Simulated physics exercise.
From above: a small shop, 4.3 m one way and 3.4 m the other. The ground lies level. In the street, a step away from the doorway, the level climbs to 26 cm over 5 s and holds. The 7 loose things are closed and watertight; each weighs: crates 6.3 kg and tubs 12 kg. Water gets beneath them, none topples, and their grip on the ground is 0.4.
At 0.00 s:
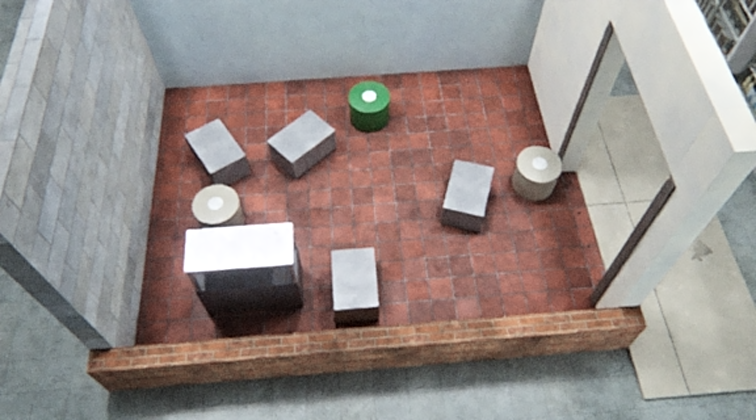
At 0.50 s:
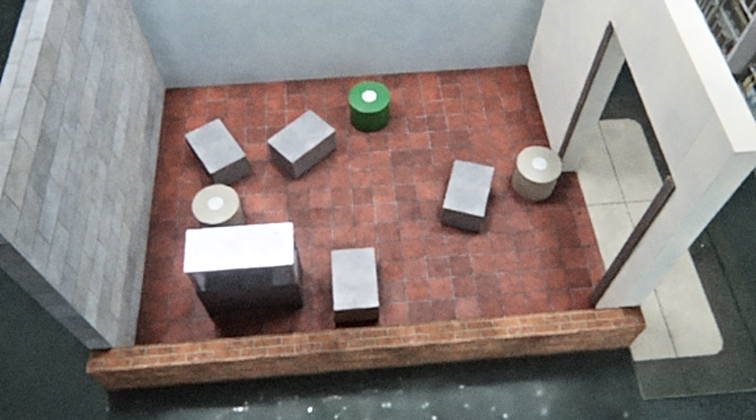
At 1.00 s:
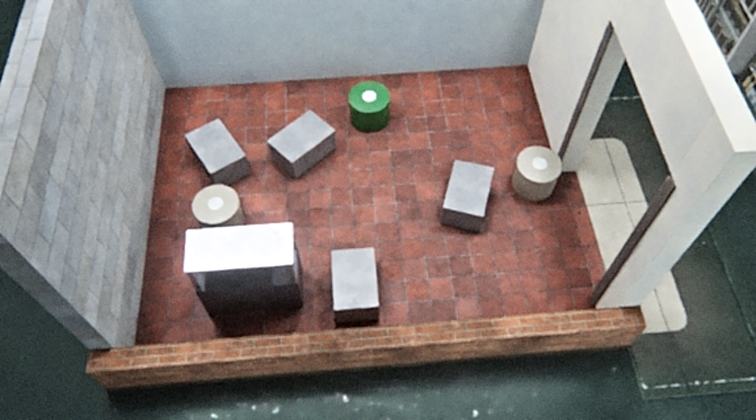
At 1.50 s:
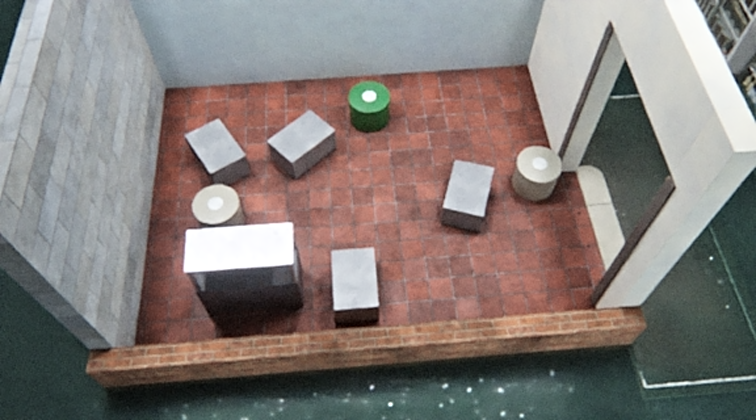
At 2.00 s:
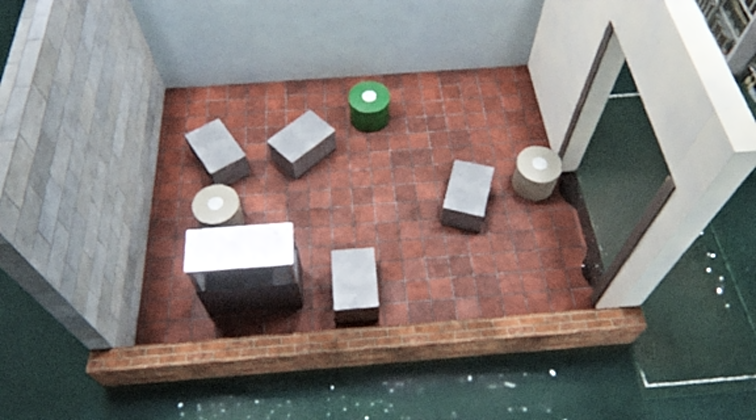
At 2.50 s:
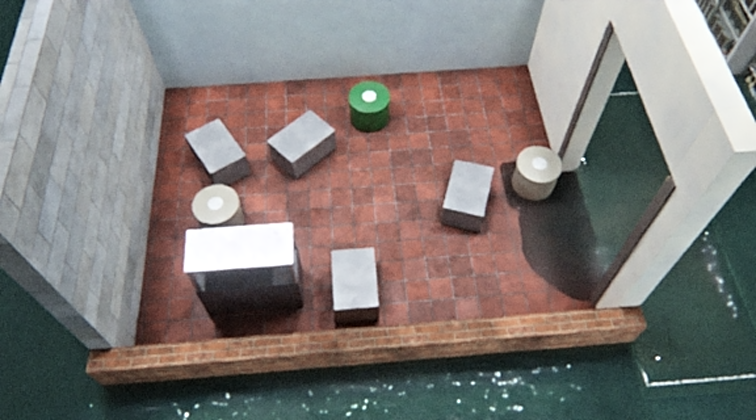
A small brick-floored room holding gray blocks and a few round tubs stood still while dark water spread around it outside, covered the pale paving by the doorway, and then crept in across the floor's right side.
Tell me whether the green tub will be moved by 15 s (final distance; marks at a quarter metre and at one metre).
Green tub moves a short way.
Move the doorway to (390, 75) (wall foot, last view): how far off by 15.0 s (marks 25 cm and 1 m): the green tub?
In that case the green tub moves a short way.
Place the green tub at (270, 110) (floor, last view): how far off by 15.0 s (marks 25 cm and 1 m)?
It gets carried off.
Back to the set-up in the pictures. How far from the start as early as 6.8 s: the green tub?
About 0 cm.
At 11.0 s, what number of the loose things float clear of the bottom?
6 of them.
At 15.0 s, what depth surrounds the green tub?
About 16 cm.
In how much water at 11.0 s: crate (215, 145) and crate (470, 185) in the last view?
About 9 and 9 cm.
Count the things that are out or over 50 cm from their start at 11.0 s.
5 of them.
After 3.5 s the green tub is near (369, 97), 0.0 m from its start, aground; 0 afloat.
After 6.8 s the green tub is near (369, 96), 0.0 m from its start, aground; 2 afloat.
After 11.0 s the green tub is near (491, 113), 1.3 m from its start, afloat; 6 afloat.
After 15.0 s the green tub is near (432, 80), 0.7 m from its start, afloat; 7 afloat.
